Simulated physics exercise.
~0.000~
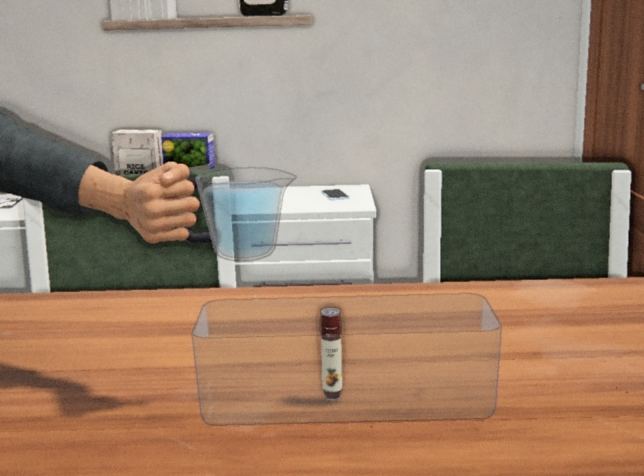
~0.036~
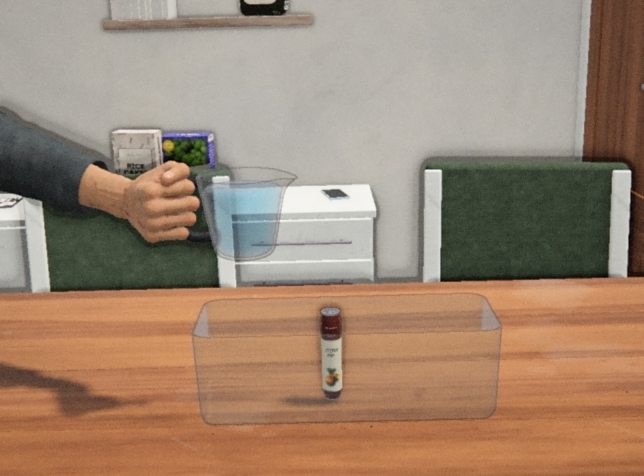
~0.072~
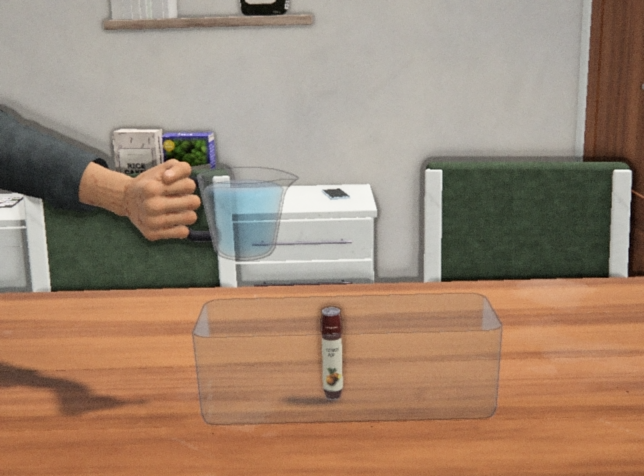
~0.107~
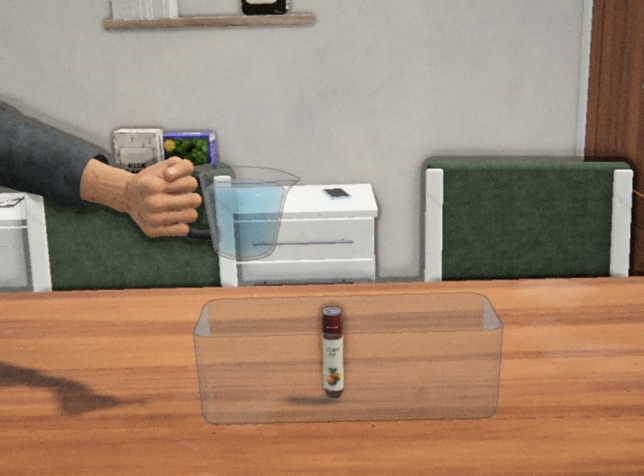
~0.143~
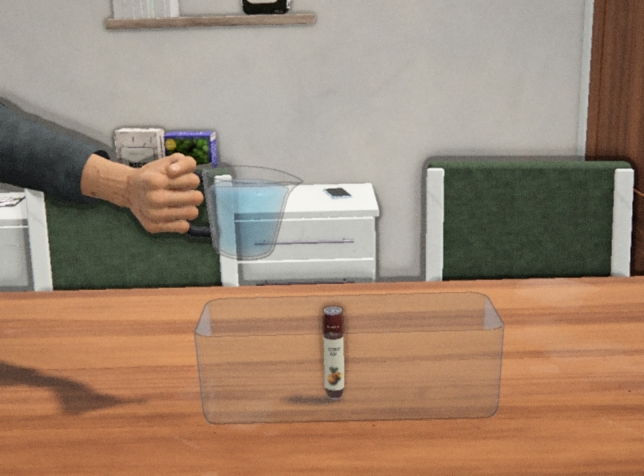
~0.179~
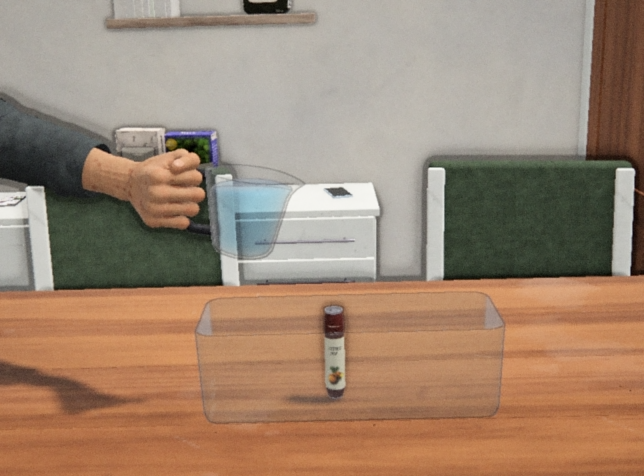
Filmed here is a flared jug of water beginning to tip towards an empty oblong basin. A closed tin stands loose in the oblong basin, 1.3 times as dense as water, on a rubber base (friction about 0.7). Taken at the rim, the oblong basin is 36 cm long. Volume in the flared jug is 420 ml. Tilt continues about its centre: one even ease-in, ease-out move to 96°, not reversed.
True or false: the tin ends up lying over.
False.
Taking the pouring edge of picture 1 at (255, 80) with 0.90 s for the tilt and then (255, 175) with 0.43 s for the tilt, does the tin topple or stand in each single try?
In the first try it comes down; in the second it comes down.
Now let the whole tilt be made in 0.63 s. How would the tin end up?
Tips over.
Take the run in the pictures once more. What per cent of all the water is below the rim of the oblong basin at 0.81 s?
Some 60 percent.
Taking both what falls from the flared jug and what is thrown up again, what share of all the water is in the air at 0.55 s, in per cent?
About 22 per cent.
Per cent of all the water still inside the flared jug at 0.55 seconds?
Around 72 in a hundred.
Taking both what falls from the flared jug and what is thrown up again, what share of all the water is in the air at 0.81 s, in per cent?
Something like 22 per cent of the total.
By 0.55 s the tilt is 64° and 73 per cent is still to pour; the tin stands where it began.
By 0.81 s the tilt is 94° and 18 per cent is still to pour; the tin stands where it began.
By 1.10 s the tilt is 96° and 1 per cent is still to pour; the tin stands where it began.
By 1.40 s the tilt is 96° and 0 per cent is still to pour; the tin stands where it began.
At rest the tin stands where it began.
